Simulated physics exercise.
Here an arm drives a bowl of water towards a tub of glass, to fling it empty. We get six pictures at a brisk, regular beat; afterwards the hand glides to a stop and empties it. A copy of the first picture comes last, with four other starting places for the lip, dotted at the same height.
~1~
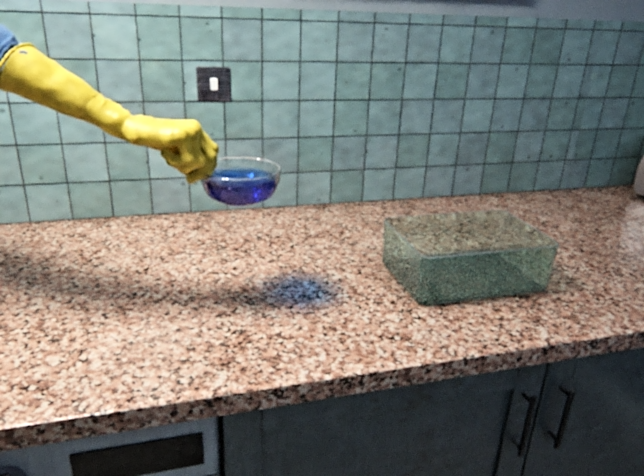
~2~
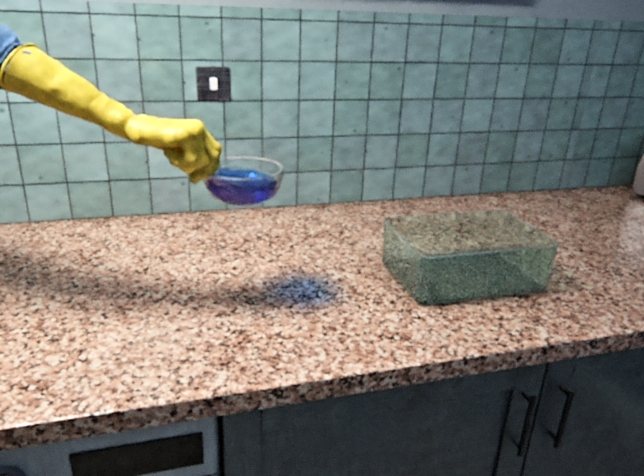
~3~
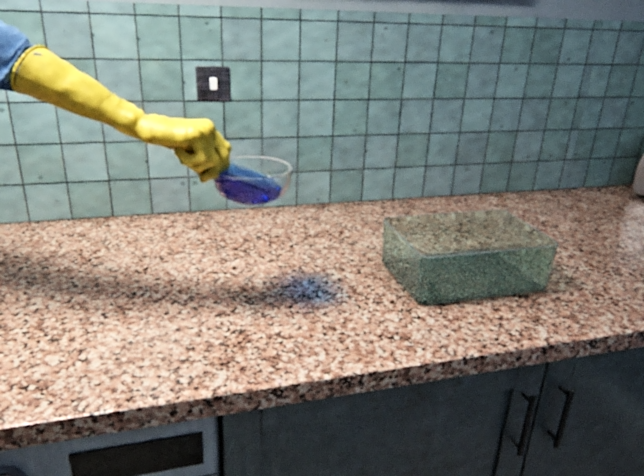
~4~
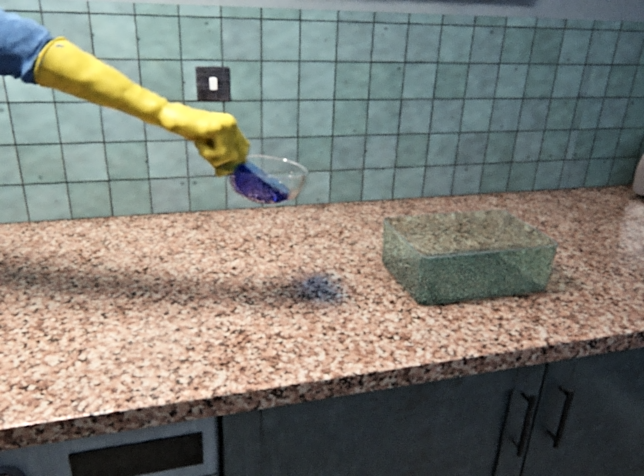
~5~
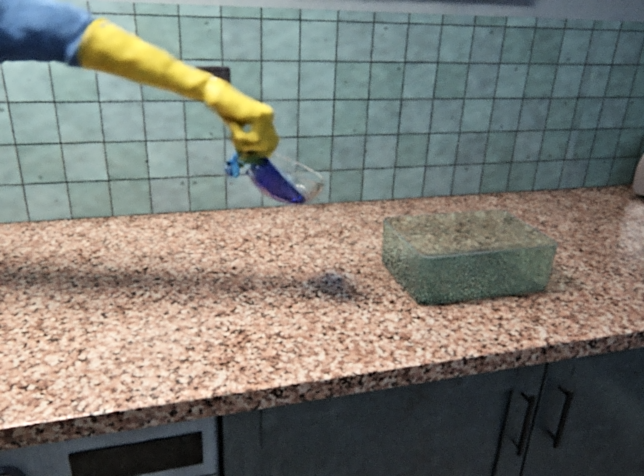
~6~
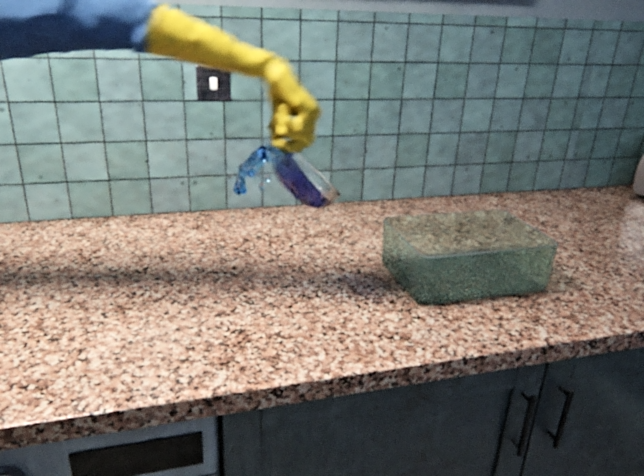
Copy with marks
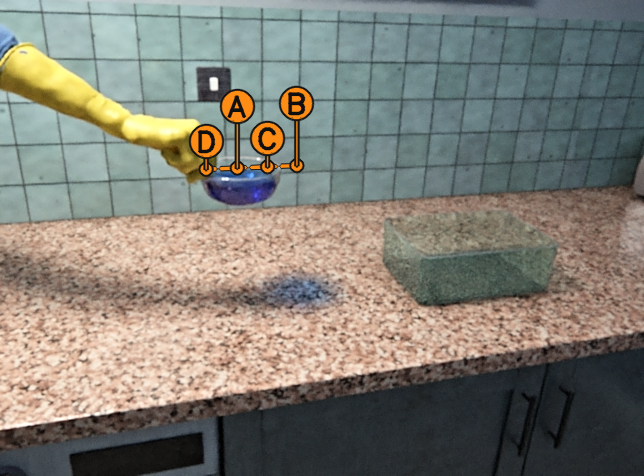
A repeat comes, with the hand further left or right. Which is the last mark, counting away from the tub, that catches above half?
Choose B.
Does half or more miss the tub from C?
Yes.
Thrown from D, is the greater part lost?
Yes, that goes wrong.
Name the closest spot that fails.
Spot C.
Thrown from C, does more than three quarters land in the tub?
No.
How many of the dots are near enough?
One.
On the marked copy, A at (237, 168); B at (296, 165); C at (267, 166); D at (206, 169).
Choosing A, about 0 % lands in the tub, 95 % falls short and 5 % goes beside or beyond.
Choosing B, about 66 % lands in the tub, 24 % falls short and 10 % goes beside or beyond.
Choosing C, about 25 % lands in the tub, 70 % falls short and 5 % goes beside or beyond.
Choosing D, about 0 % lands in the tub, 98 % falls short.
